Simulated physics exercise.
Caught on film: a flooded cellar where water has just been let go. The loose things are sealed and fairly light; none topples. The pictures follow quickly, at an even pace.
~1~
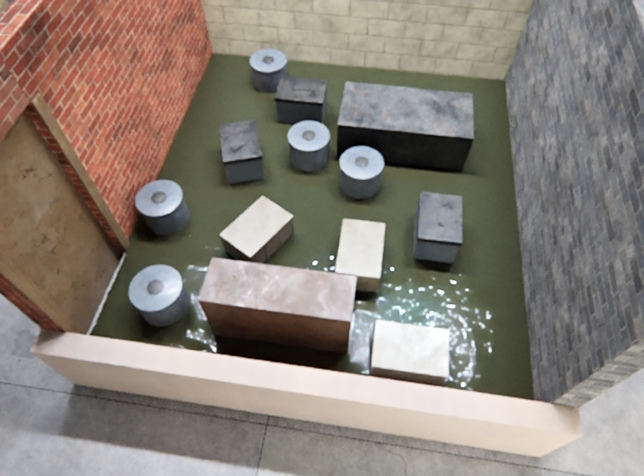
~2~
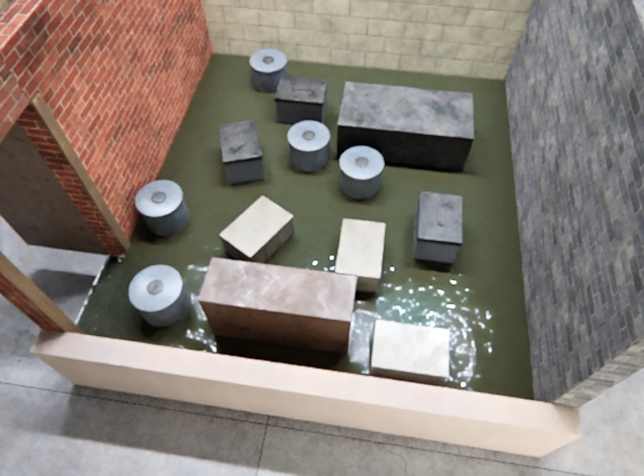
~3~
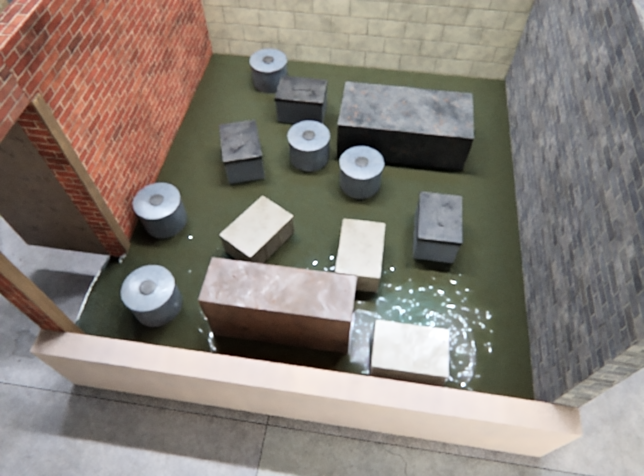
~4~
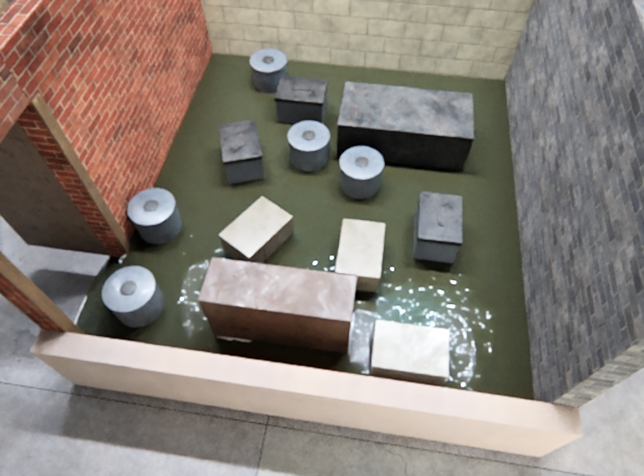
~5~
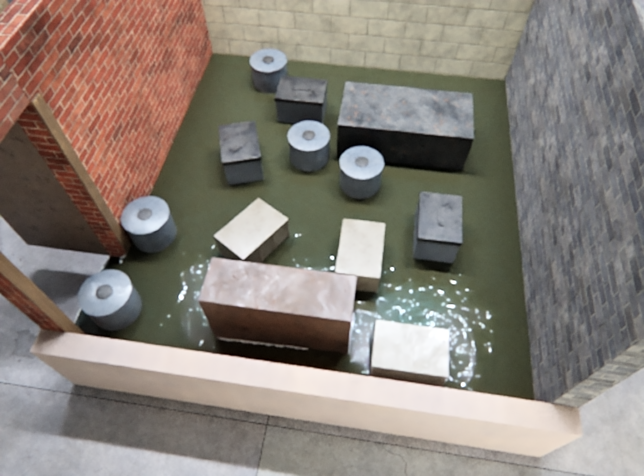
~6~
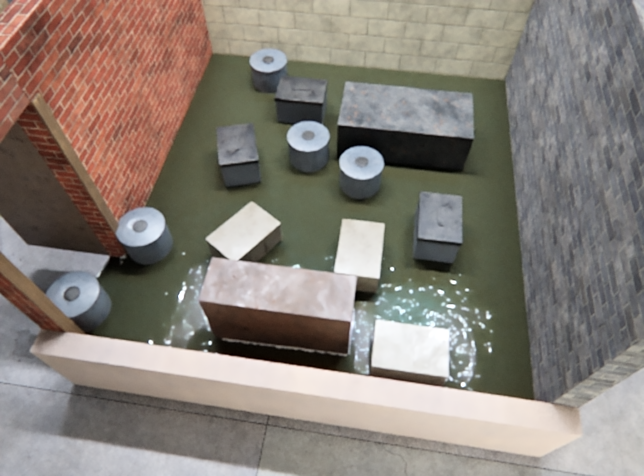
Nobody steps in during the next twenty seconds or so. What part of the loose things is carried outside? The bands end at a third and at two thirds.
That comes to between one and two thirds.
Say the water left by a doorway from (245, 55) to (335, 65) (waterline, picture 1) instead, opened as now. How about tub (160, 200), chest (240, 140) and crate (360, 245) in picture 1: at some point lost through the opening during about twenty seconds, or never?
As listed: Out, washed out, inside.
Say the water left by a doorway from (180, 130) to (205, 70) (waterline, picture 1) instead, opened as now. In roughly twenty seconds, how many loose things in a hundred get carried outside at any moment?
Roughly 60 per cent.
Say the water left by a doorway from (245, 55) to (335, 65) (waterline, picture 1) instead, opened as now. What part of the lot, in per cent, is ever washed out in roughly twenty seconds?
Near 60 in a hundred.
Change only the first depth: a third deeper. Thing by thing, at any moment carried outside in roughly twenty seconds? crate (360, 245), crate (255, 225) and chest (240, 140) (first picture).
In that order: Out, washed out, through.
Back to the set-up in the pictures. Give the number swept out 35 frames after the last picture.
It comes to 5.
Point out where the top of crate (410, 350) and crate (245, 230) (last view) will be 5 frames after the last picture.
Close to (385, 355) and (169, 266).
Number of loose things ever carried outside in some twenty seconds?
I count 6.
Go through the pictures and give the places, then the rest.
In the first picture, a tub at (156, 287), afloat; a tub at (159, 198) floats; 0 of 11 have shifted.
In the second picture, a tub at (156, 287) floats; a tub at (159, 198) floats; 0 of 11 have shifted.
In the third picture, a tub at (148, 288), afloat, close to its start; a tub at (157, 200), afloat, close to its start; 1 of 11 have shifted.
In the fourth picture, a tub at (129, 288), afloat, close to its start; a tub at (151, 206) floats, close to its start; 2 of 11 have shifted.
In the fifth picture, a tub at (105, 292), afloat, a stride from its start; a tub at (145, 215), afloat, close to its start; 3 of 11 have shifted.
In the sixth picture, a tub at (72, 294) floats, a stride from its start; a tub at (140, 226) floats, a stride from its start; 3 of 11 have shifted.
A moment on, 2 of 11 are out; 9 afloat.
Next, 3 of 11 are out; 8 afloat.
Later, 5 of 11 are out; 6 afloat.
In the end, 6 of 11 are out; 5 afloat.
